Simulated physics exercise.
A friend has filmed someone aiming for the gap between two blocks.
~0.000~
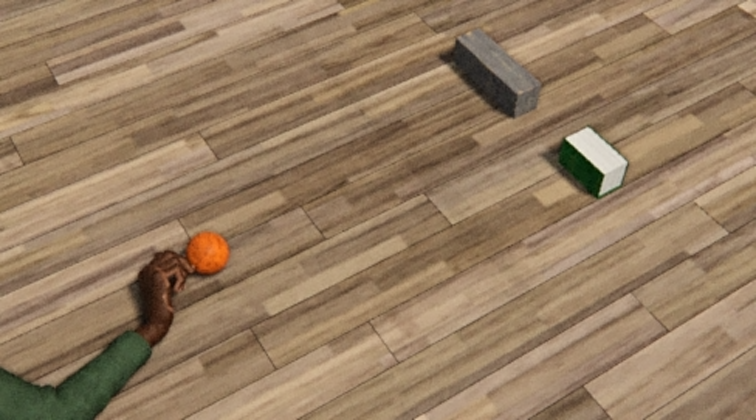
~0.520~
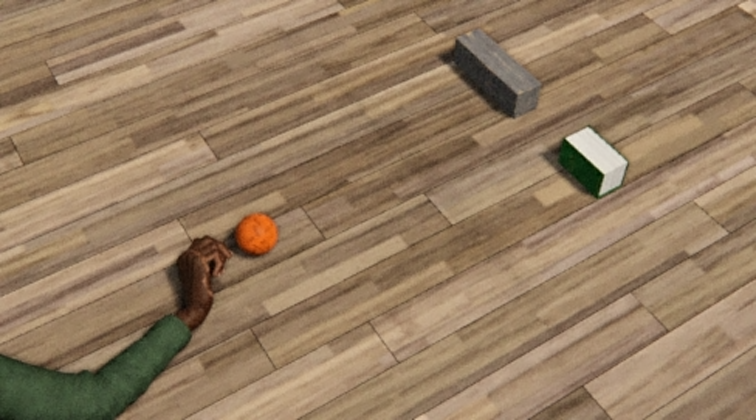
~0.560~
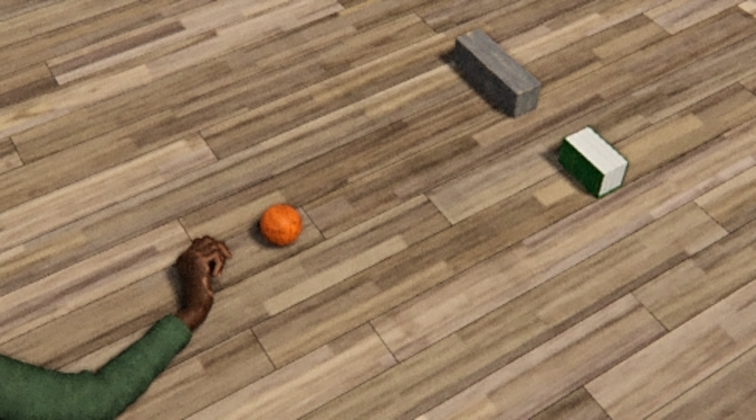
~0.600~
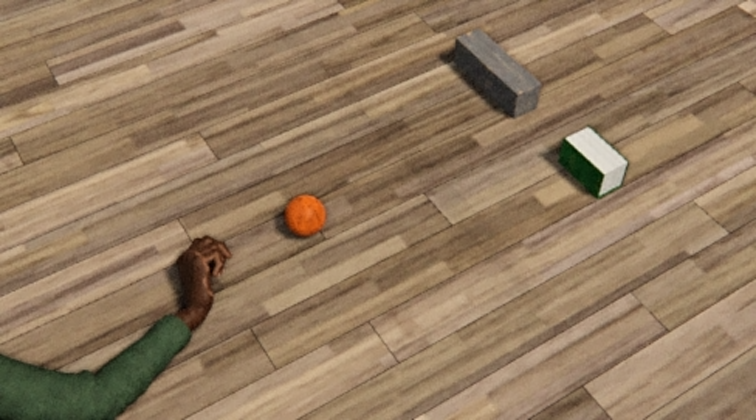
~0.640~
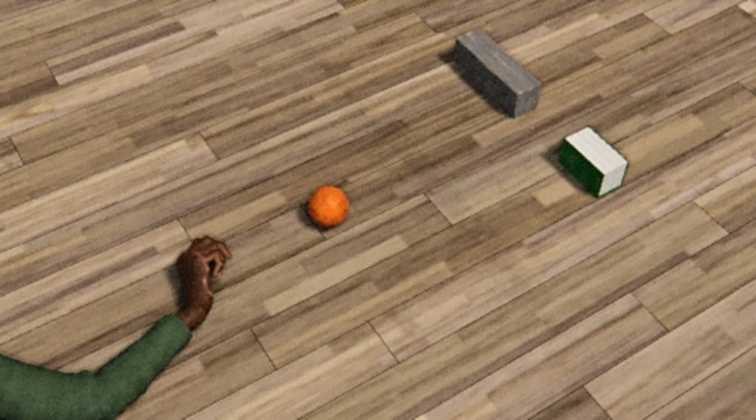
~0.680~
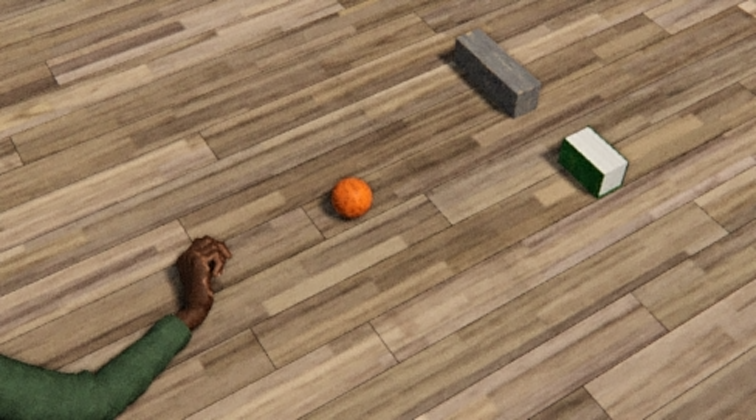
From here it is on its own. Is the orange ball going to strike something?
In the end the orange ball gets between the blocks.
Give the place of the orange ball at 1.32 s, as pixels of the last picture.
Its middle is close to (666, 77).
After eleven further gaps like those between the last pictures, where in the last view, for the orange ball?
Roughly at (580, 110).
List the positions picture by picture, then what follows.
In the first frame, orange ball (207, 253) under the hand; green book (593, 162).
In the second frame, orange ball (257, 234); grey block (496, 73).
In the third frame, orange ball (281, 225); green book (593, 162).
In the fourth frame, orange ball (305, 216); grey block (496, 73).
In the fifth frame, orange ball (329, 207); green book (593, 162).
In the sixth frame, orange ball (352, 198); grey block (496, 73).
By 1.32 s, orange ball heading on near (666, 77).
When it is over (2.3 s), the orange ball rolls through.
